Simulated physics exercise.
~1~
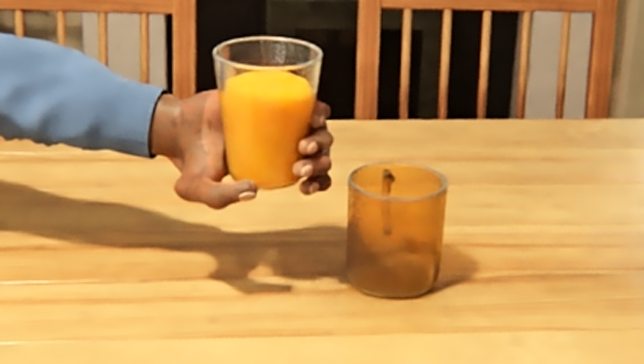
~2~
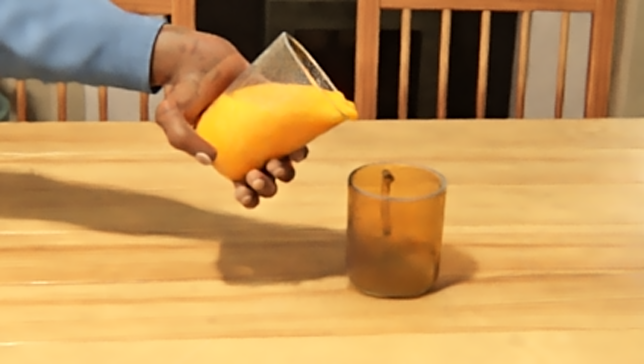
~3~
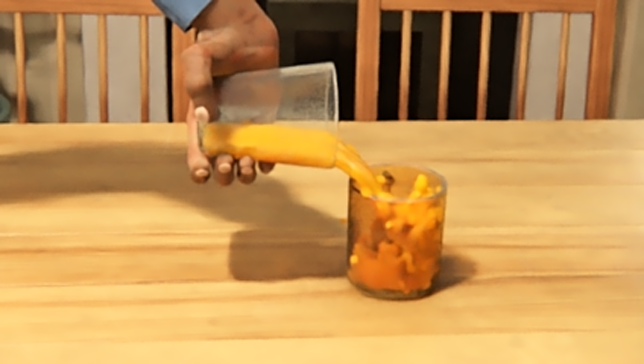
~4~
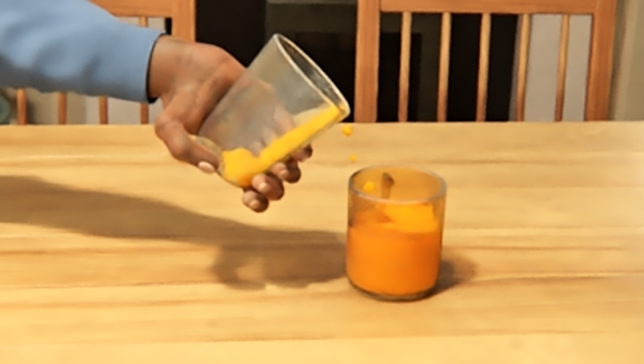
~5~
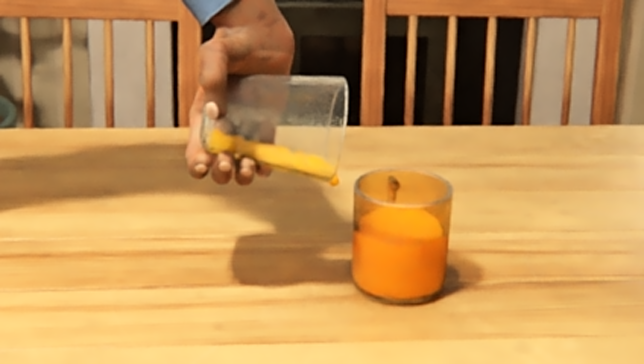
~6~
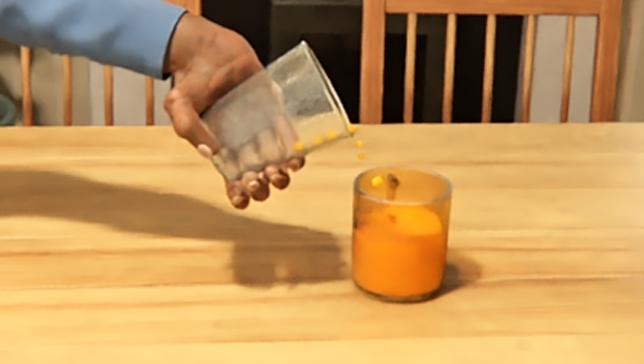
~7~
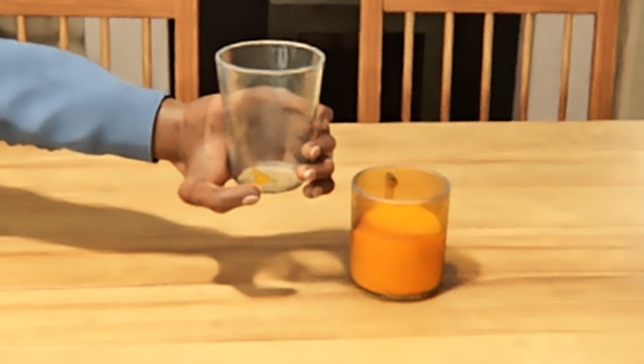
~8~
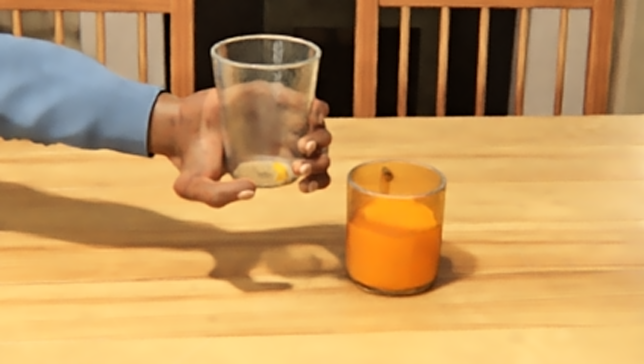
Orange juice pouring from a hand-held glass into an amber mug in two tilts, leaving the glass upright and nearly empty.
